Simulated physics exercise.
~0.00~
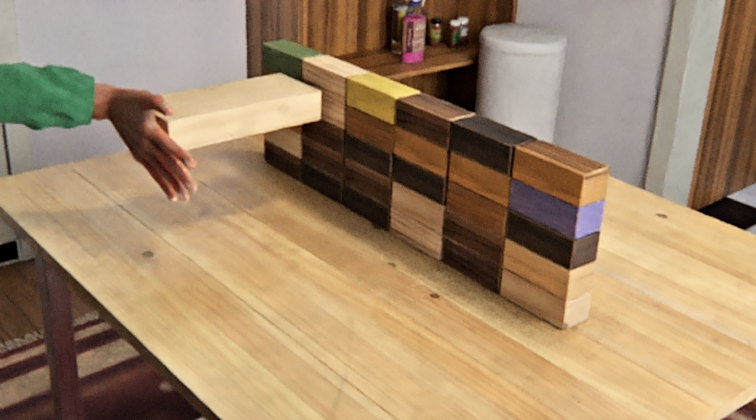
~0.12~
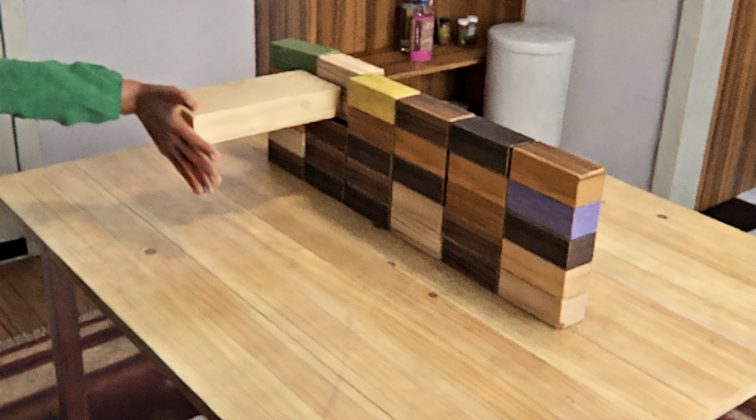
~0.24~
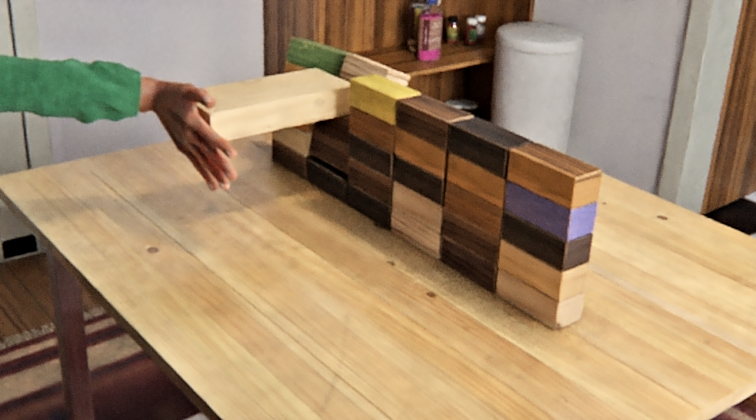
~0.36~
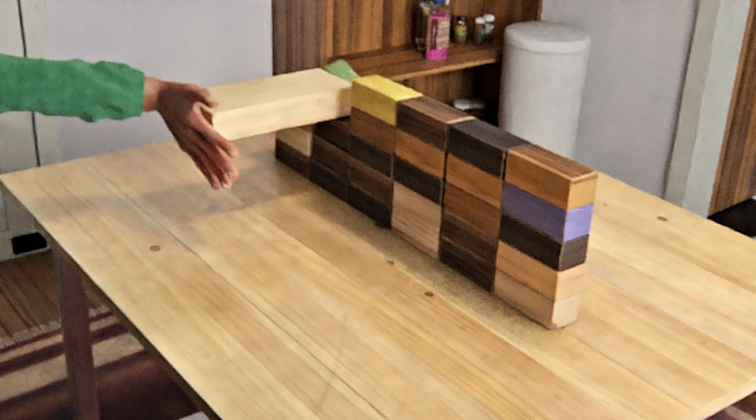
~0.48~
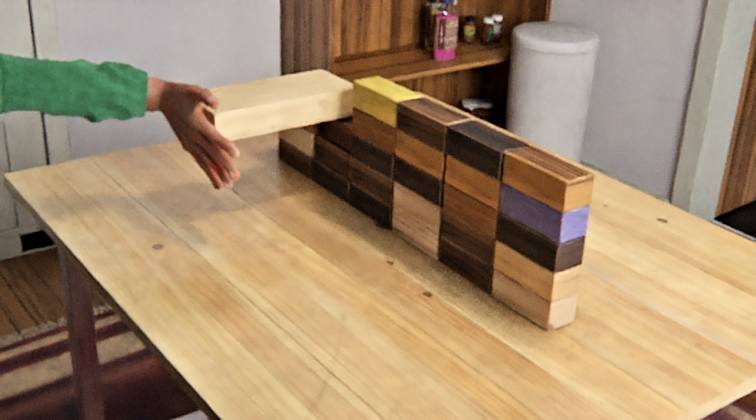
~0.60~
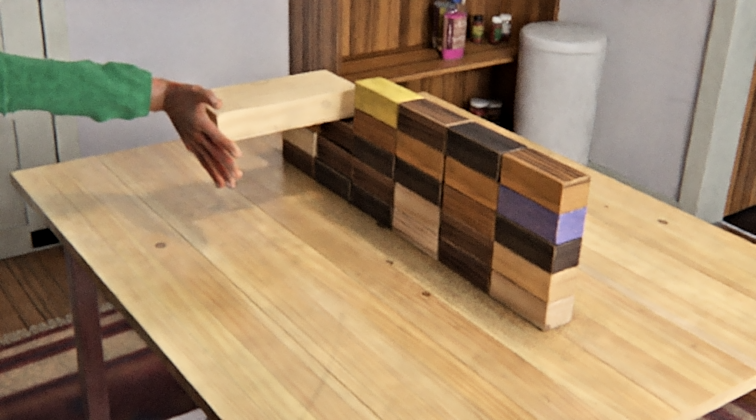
On a wooden table, a hand in a green sleeve pushes a long pale block against the far end of a wall of wooden blocks, tipping the green block and its neighbours off the back and out of sight, while the yellow and blue blocks stay in place.
